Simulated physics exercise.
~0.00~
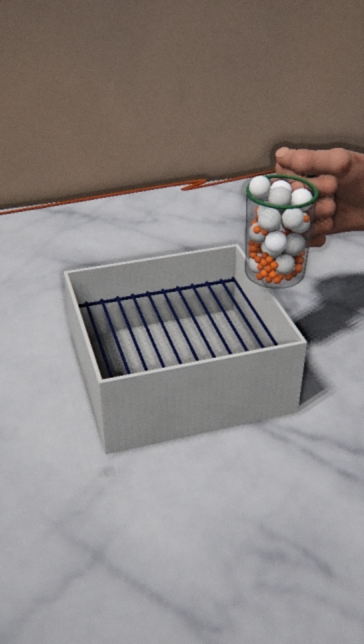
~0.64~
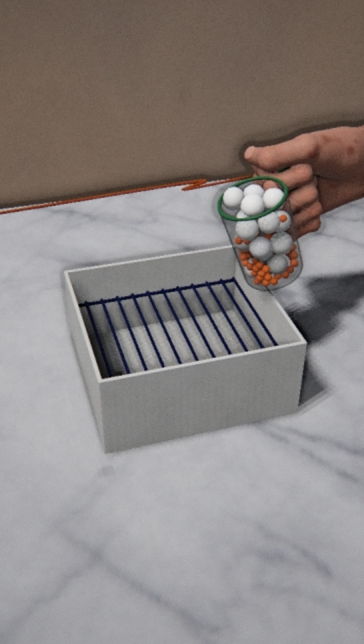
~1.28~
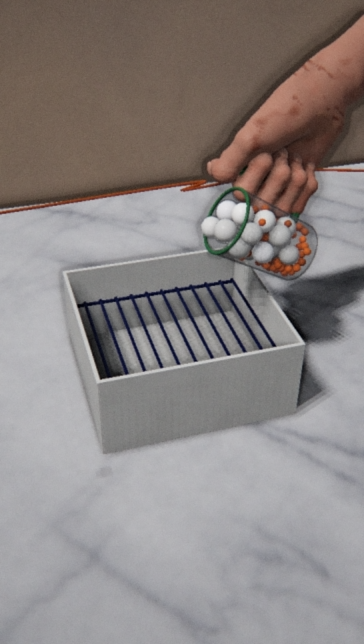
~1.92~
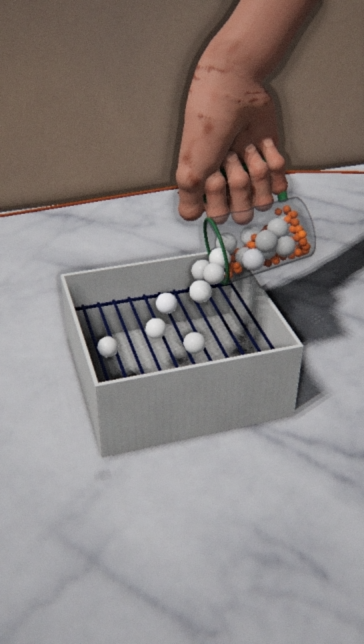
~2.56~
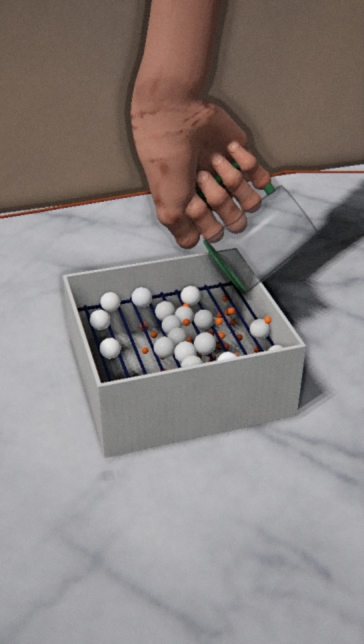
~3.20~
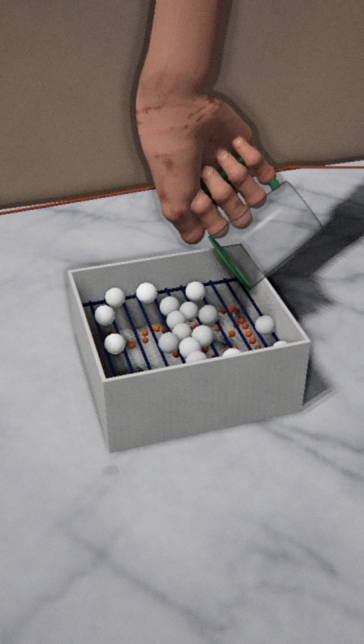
A hand tips a cup over a box, and white balls stay on the rack while orange ones fall through.
